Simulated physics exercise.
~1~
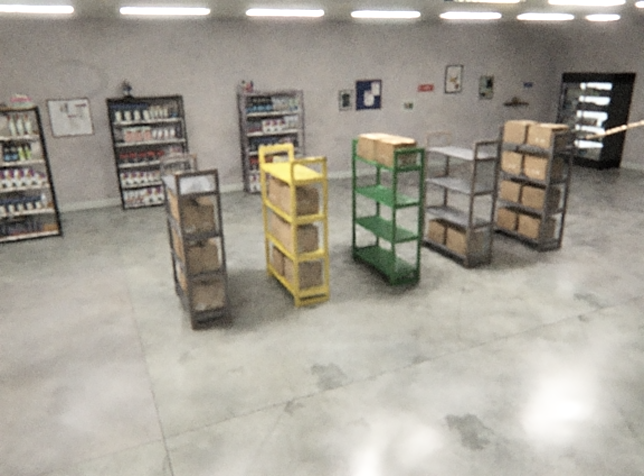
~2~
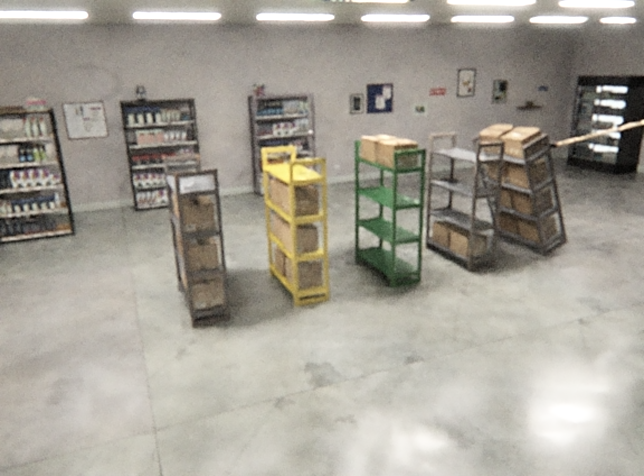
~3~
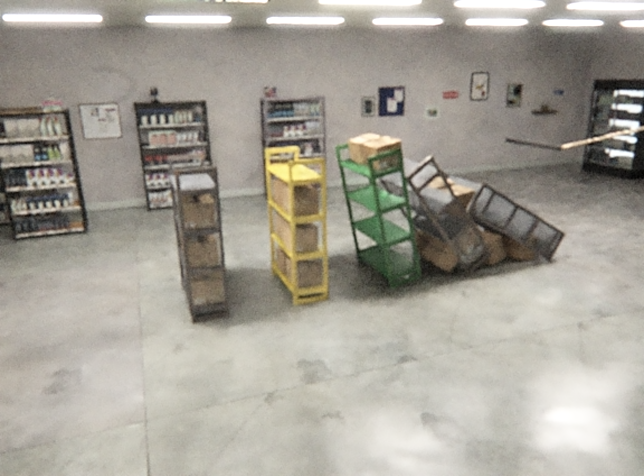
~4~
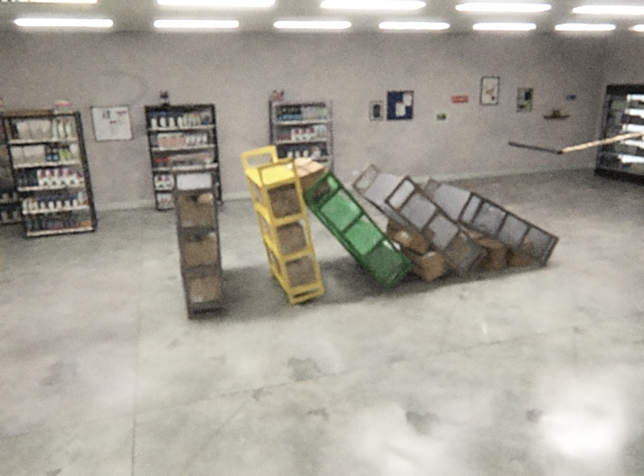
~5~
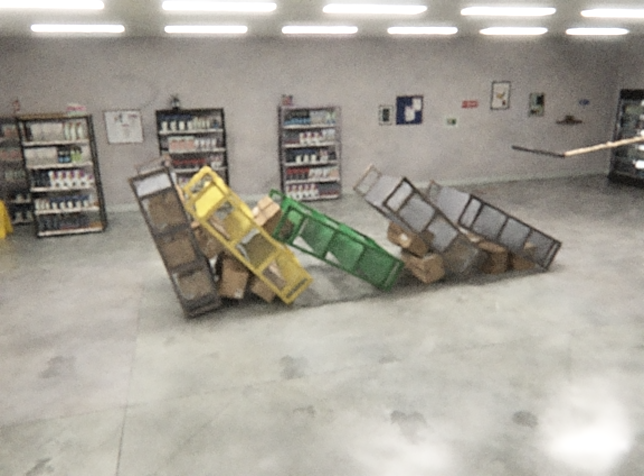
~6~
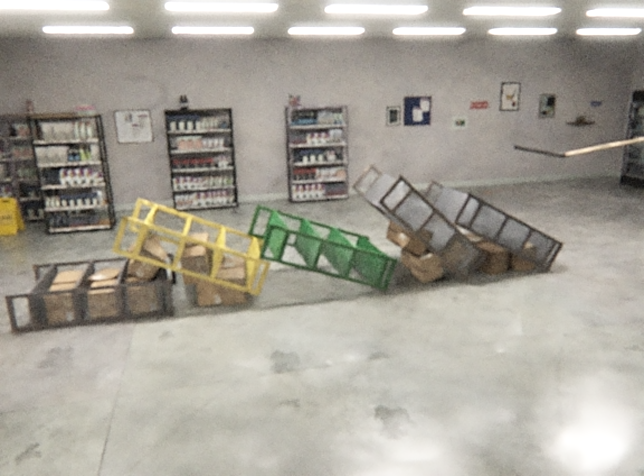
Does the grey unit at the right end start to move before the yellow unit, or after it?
The grey unit at the right end moves before the yellow one. It is already tipping while the yellow unit still stands upright, and the yellow one leans only later, as the fall travels leftward along the row.
